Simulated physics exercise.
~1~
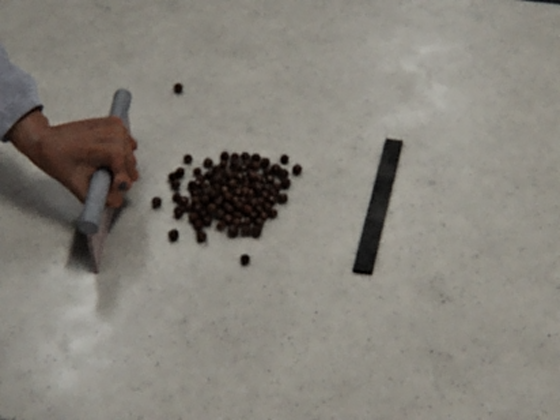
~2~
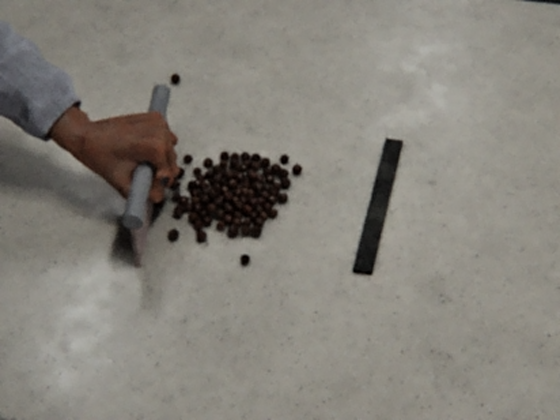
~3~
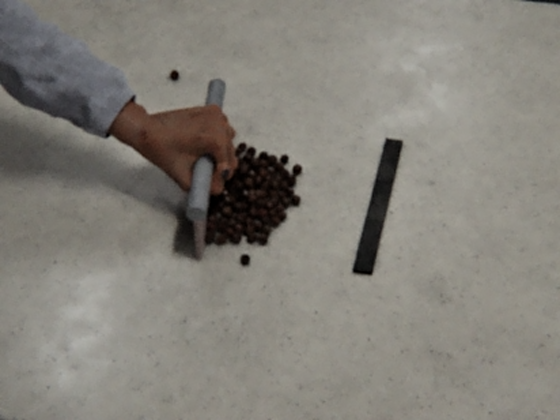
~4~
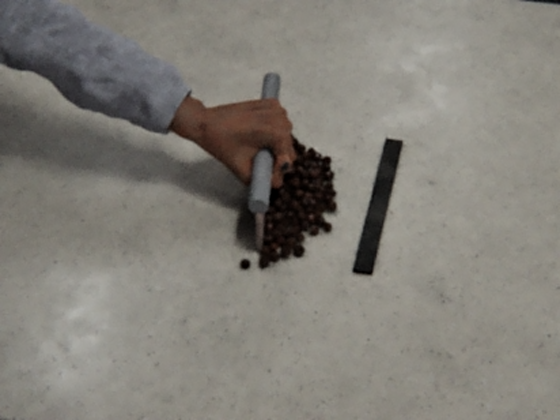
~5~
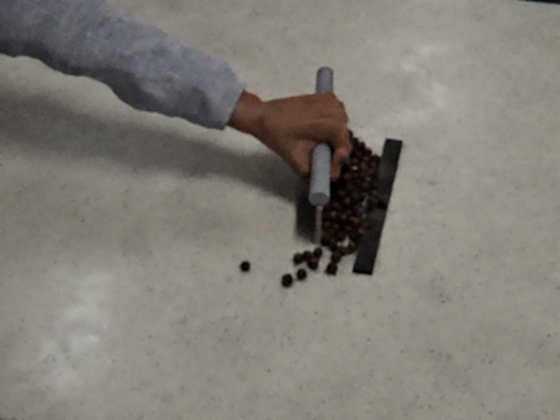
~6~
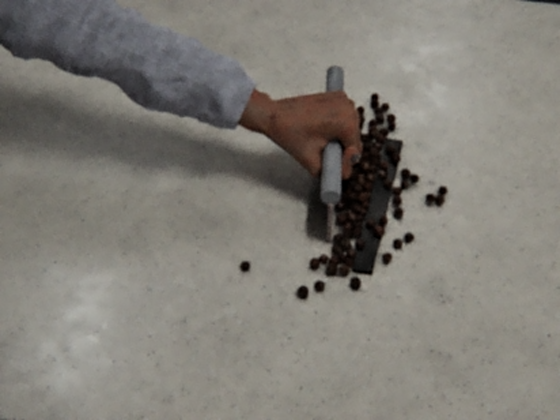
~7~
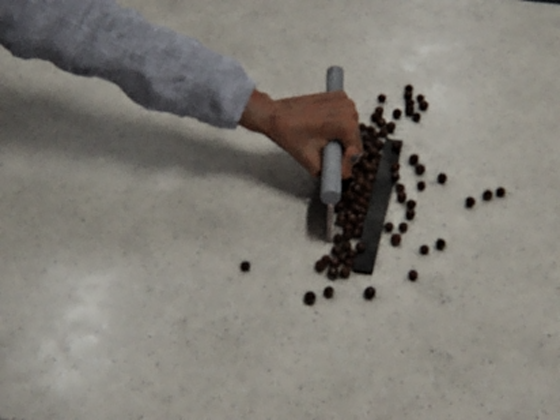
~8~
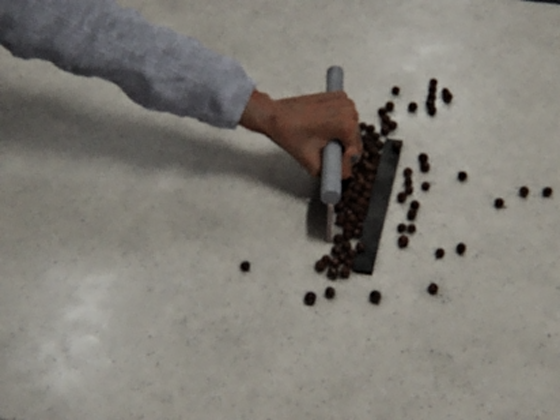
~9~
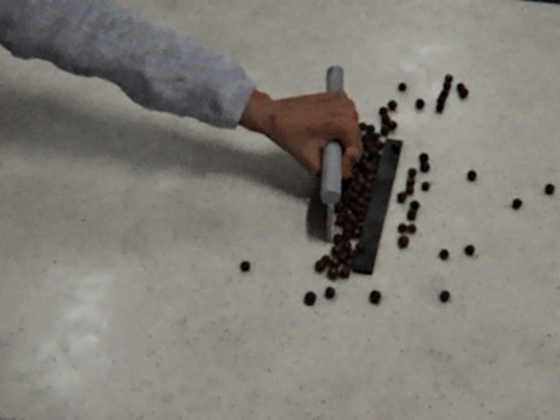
On a pale speckled surface, a hand scrapes dark balls rightward, scattering some past a black strip.
